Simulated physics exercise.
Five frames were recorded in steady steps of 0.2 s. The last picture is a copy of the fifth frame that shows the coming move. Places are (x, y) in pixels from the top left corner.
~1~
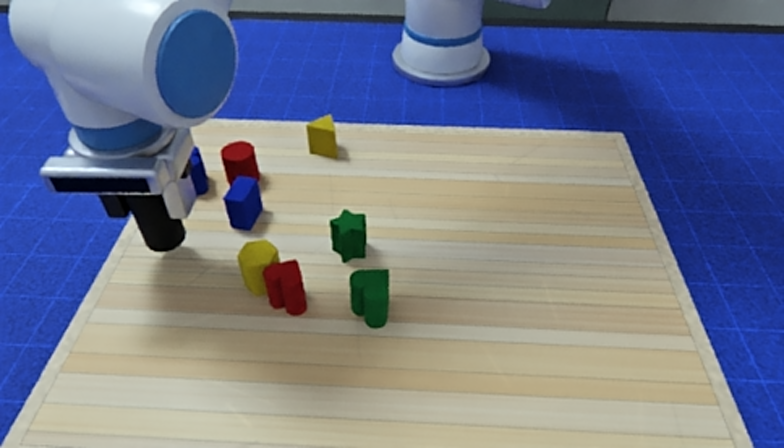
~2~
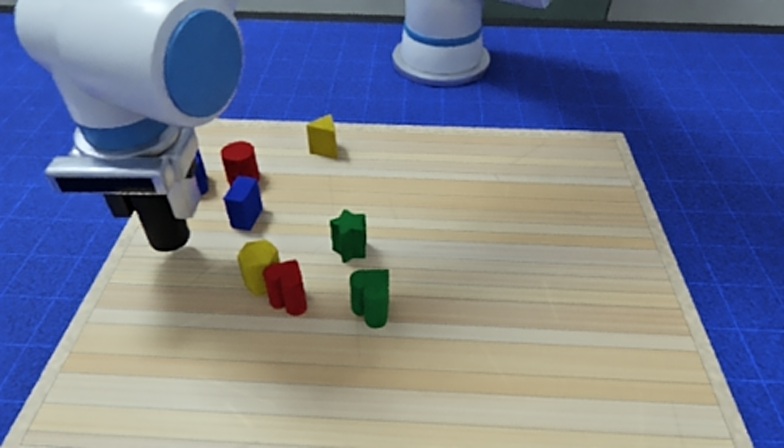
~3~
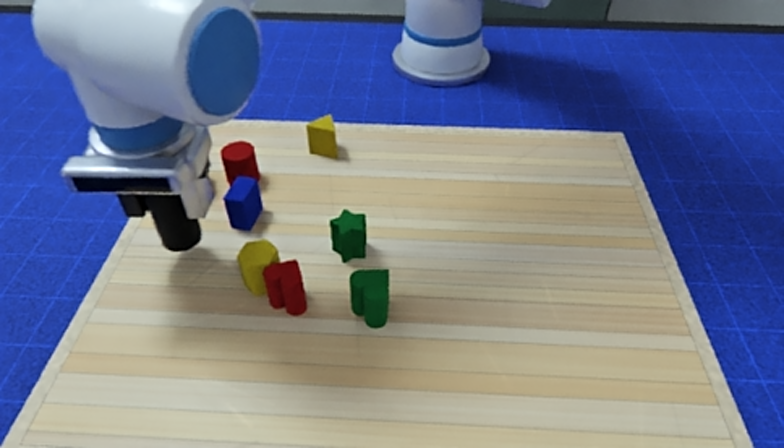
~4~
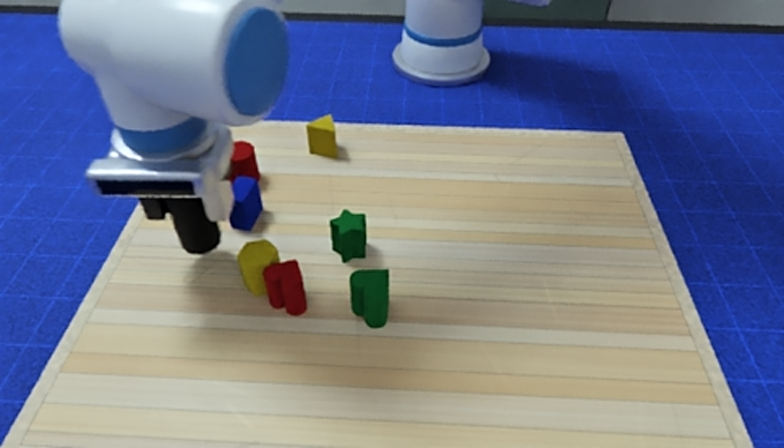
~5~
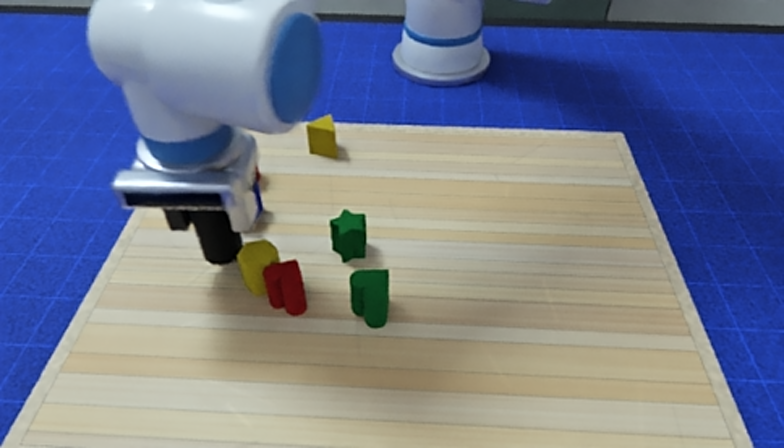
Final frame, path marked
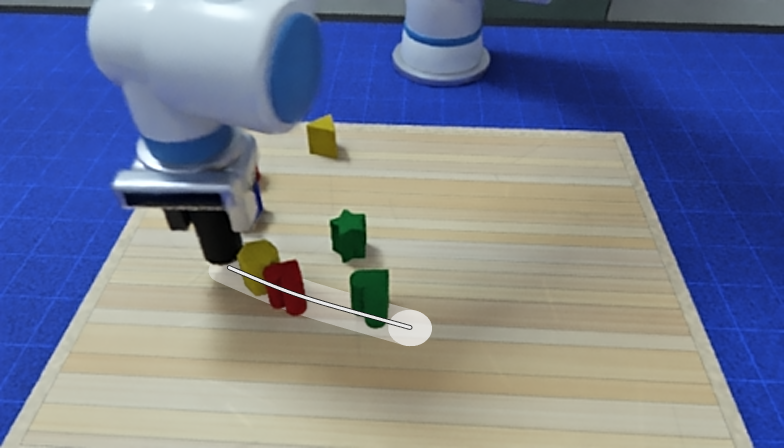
The clip shows a white robot arm holding a black peg over a wooden board scattered with red, blue, yellow and green blocks; the arm moves the peg a short way right, close to the yellow block, while the blocks stay still.
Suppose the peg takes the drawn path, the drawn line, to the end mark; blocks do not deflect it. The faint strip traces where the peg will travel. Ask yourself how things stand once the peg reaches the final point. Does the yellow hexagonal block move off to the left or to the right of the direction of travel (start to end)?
Towards the right-hand side.
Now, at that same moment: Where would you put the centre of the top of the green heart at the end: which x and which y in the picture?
Expect it around (455, 289).
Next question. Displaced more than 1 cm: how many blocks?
I'm going with three or more.
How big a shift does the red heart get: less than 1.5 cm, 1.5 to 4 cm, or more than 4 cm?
Final distance: More than 4 cm.
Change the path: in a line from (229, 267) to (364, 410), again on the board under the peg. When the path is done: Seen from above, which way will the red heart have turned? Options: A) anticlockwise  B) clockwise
Correct choice: B.
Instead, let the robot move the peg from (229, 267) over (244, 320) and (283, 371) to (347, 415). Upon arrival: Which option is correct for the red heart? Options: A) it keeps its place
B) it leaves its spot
The one that fits is B, it leaves its spot.
The line goes from (229, 267) via (283, 290) and (344, 309), ending at (410, 328).
What follows on the original path. One third of the way, peg at (281, 275); yellow hexagonal block at (307, 280), turned 35° clockwise; red heart at (328, 301), turned 20° anticlockwise.
Two thirds of the way, peg at (345, 295); yellow hexagonal block at (363, 310), turned 50° clockwise; red heart at (376, 338); green heart at (389, 284), turned 15° anticlockwise.
At the end, peg at (411, 313); blue rectangle unmoved; yellow hexagonal block at (413, 336), turned 110° clockwise; red heart at (390, 365), turned 45° clockwise; green heart at (455, 289), turned 60° anticlockwise.
